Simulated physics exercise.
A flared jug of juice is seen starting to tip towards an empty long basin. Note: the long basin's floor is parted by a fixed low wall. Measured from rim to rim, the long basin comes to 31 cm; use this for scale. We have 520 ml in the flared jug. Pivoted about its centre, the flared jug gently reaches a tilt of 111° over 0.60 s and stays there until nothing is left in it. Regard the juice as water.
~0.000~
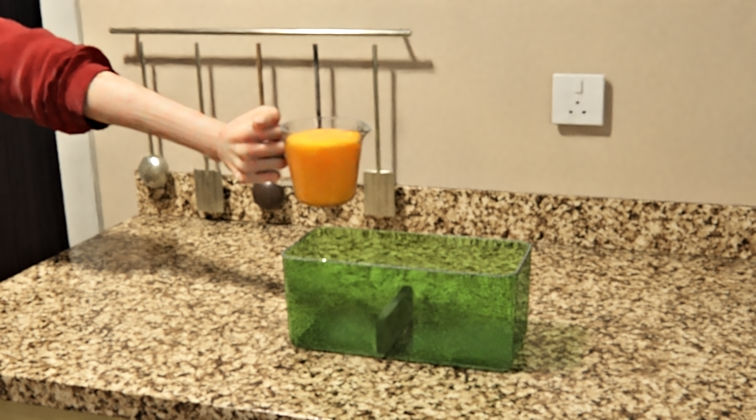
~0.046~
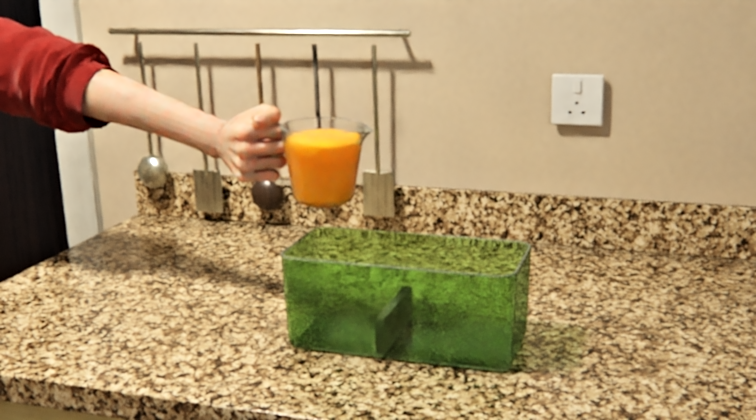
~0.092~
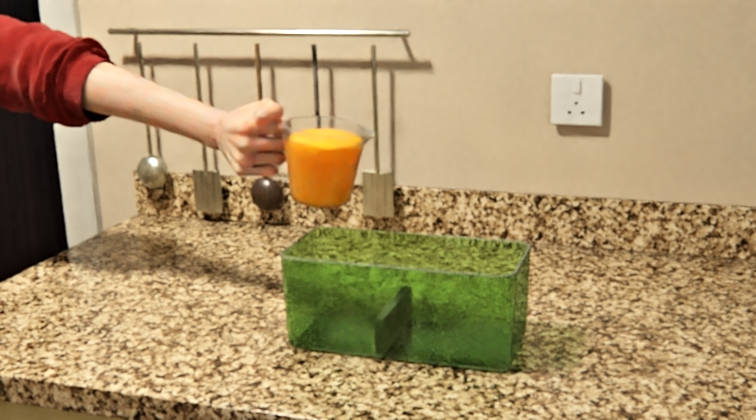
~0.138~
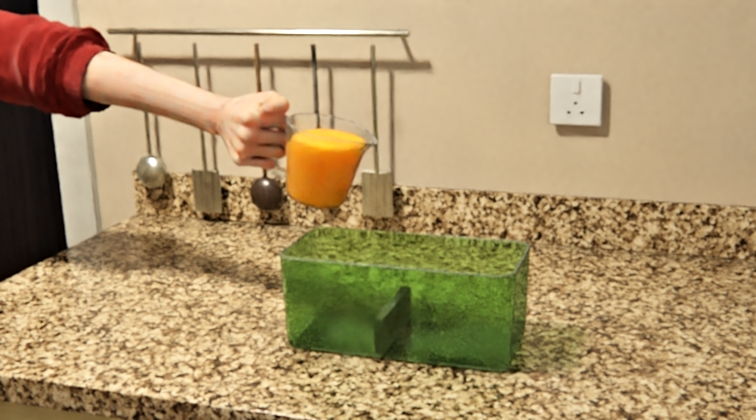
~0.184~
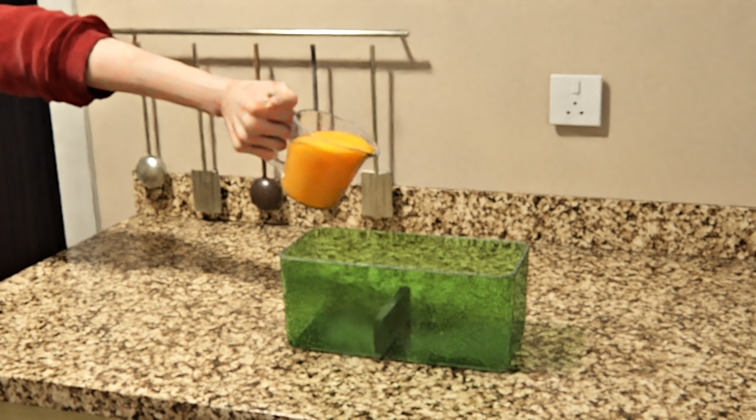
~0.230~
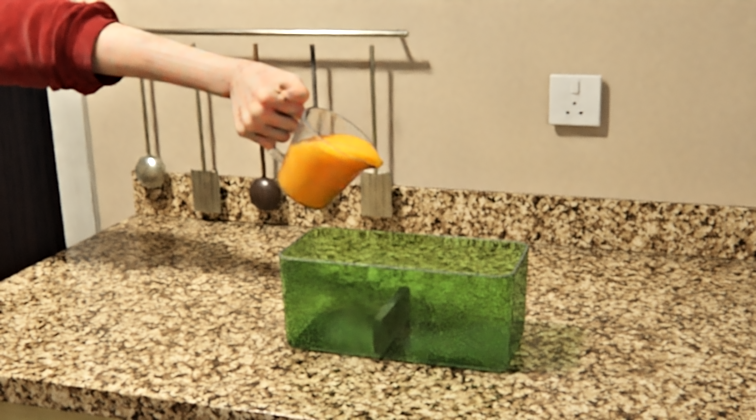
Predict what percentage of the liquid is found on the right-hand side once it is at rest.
About 70 % is on the right.
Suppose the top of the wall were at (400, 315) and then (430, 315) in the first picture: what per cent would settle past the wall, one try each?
In order, 65 and 20 per cent.
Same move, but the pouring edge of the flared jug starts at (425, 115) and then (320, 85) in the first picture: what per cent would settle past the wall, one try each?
It comes to 90 per cent, and then 10 per cent.
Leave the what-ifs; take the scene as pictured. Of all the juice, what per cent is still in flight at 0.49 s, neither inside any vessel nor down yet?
At that moment, about 24 percent.
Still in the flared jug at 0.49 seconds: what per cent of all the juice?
At that time about 36 in a hundred parts are still held.
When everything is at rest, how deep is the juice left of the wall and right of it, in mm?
Left part about 10 mm deep, right part about 16 mm deep.
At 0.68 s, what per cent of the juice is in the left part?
Roughly 24 per cent.
Then, 0.49 s in, the tilt is 102° and 36 per cent is still to pour, 2 is left of the wall and 38 right of it.
Then, 0.68 s in, the tilt is 111° and 3 per cent is still to pour, 24 is left of the wall and 68 right of it.
Then, 0.88 s in, the tilt is 111° and 0 per cent is still to pour, 30 is left of the wall and 69 right of it.
Then, 1.10 s in, the tilt is 111° and 0 per cent is still to pour, 29 is left of the wall and 70 right of it.
Finally, 29 per cent lies left of the wall, 70 right of it and 1 outside.
